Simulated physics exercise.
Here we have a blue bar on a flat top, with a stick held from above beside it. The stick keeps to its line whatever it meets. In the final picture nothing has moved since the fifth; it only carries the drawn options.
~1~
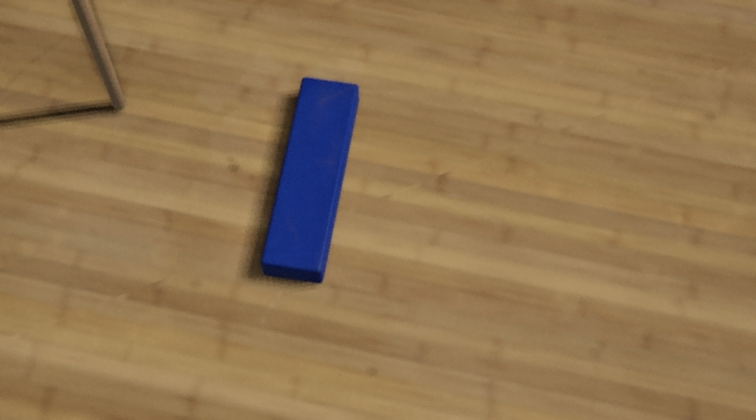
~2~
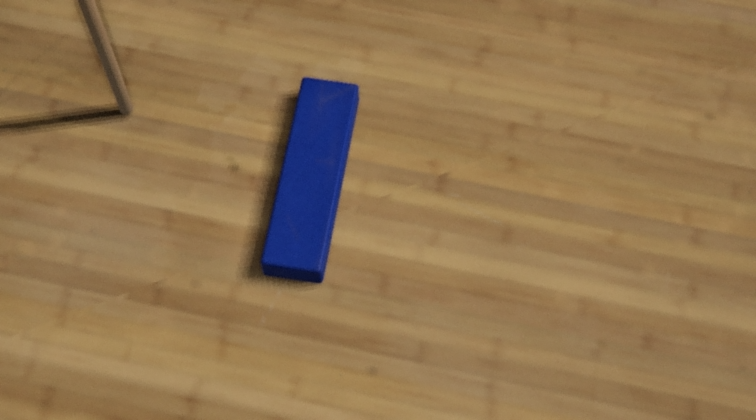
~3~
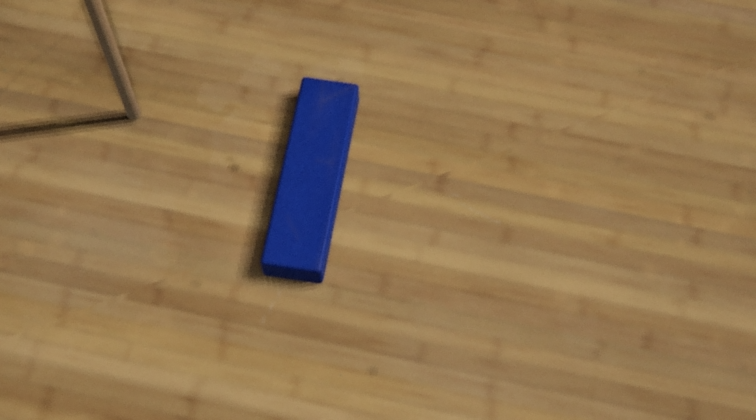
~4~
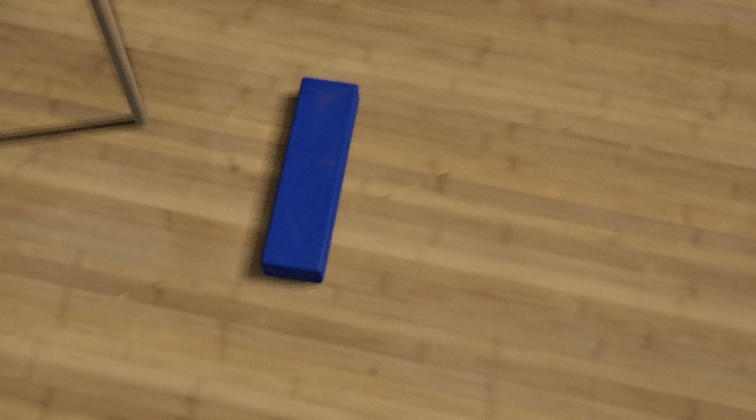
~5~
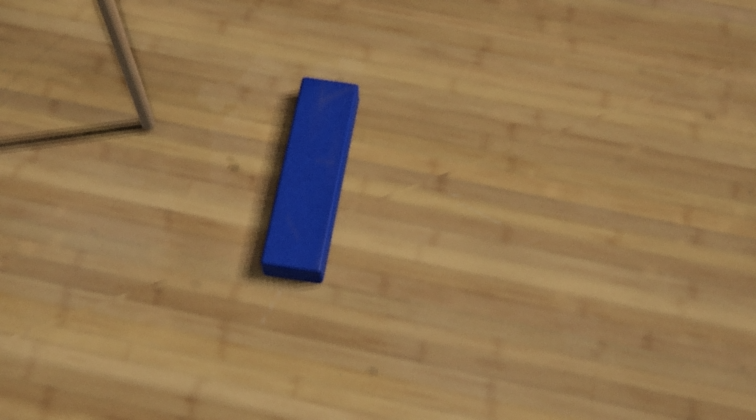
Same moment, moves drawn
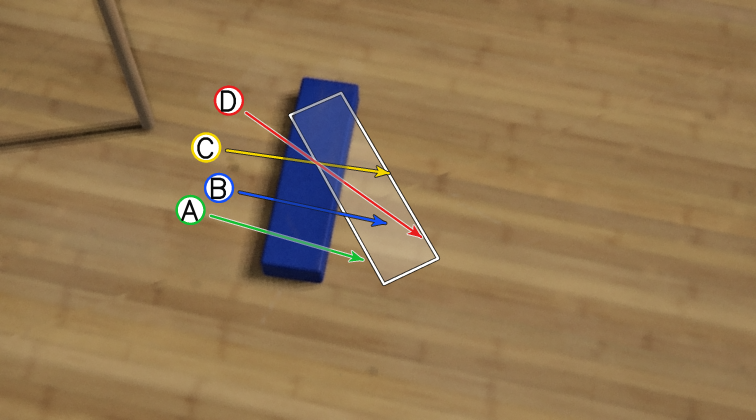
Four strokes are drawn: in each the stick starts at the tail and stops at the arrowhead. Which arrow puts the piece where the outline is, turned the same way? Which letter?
It ends in the outline with A.
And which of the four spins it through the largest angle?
That is D.
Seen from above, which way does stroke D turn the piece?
Clockwise.
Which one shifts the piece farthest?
Stroke D.
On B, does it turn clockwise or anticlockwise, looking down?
On that stroke, anticlockwise.
On the marked copy, A from (211, 216) to (363, 260); B from (240, 192) to (386, 223); C from (227, 150) to (389, 173); D from (246, 113) to (421, 237).
Taking A. A third of the way, foot of the stick (265, 233), piece (311, 170).
Two thirds of the way, foot of the stick (321, 248), piece (343, 172).
When it is over, foot of the stick (363, 261), piece (361, 170); it fills the outline.
As for the rest, B leaves the piece out of the outline, at (390, 163); C leaves the piece out of the outline, at (385, 201); D leaves the piece out of the outline, at (402, 262).
